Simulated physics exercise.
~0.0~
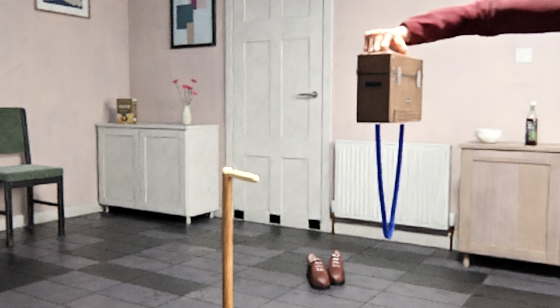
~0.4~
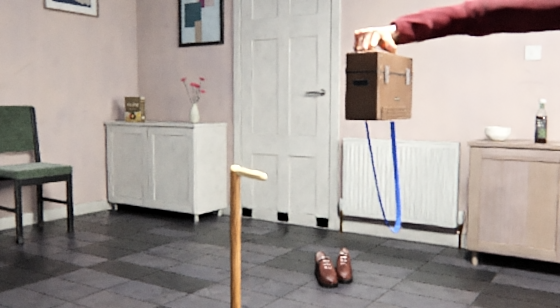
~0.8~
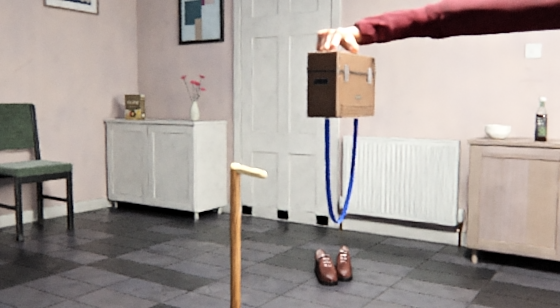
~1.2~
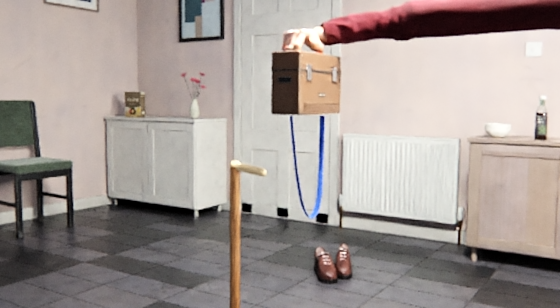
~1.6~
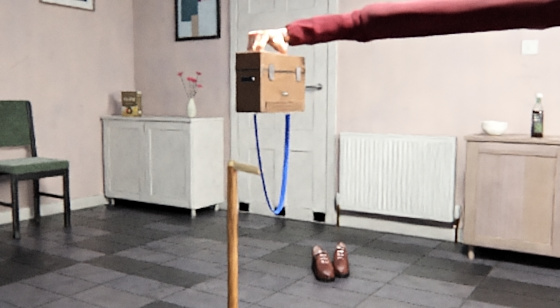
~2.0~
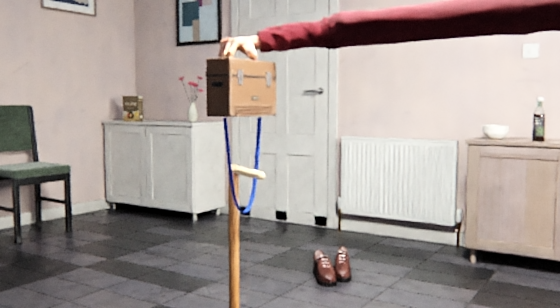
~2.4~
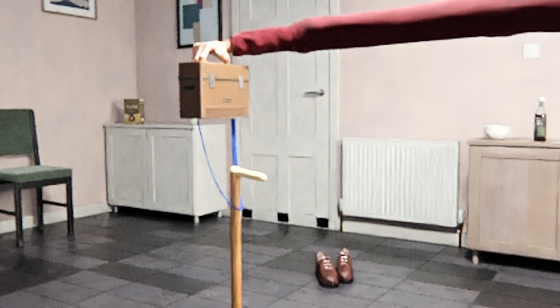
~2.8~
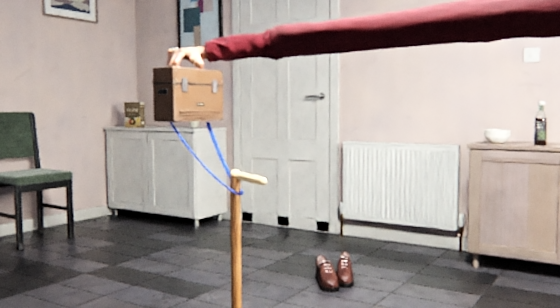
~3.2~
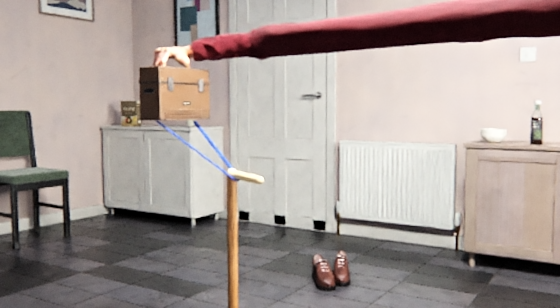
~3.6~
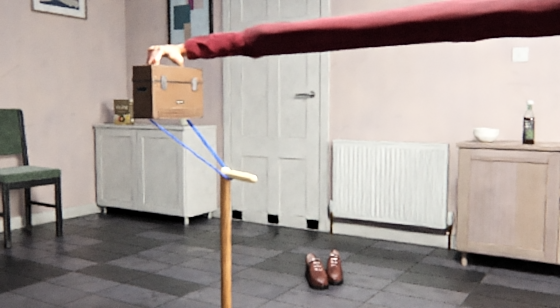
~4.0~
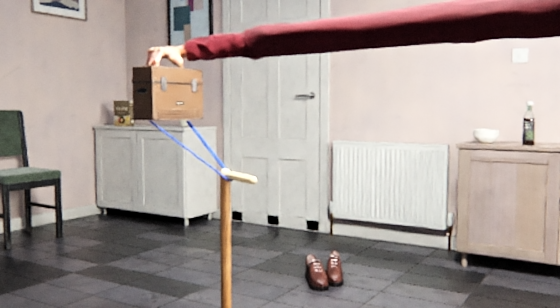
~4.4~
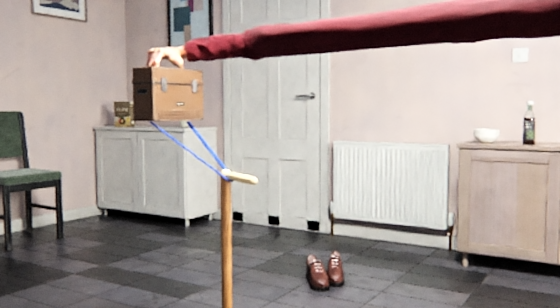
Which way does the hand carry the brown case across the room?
The hand carries the brown case to the left, from the viewer's point of view.
The footage shows a hand in a dark red sleeve carrying a brown case leftward over a wooden post with a short bar on top, until the case's hanging blue loop catches on the bar and pulls tight, and the hand stops with the case past the post.
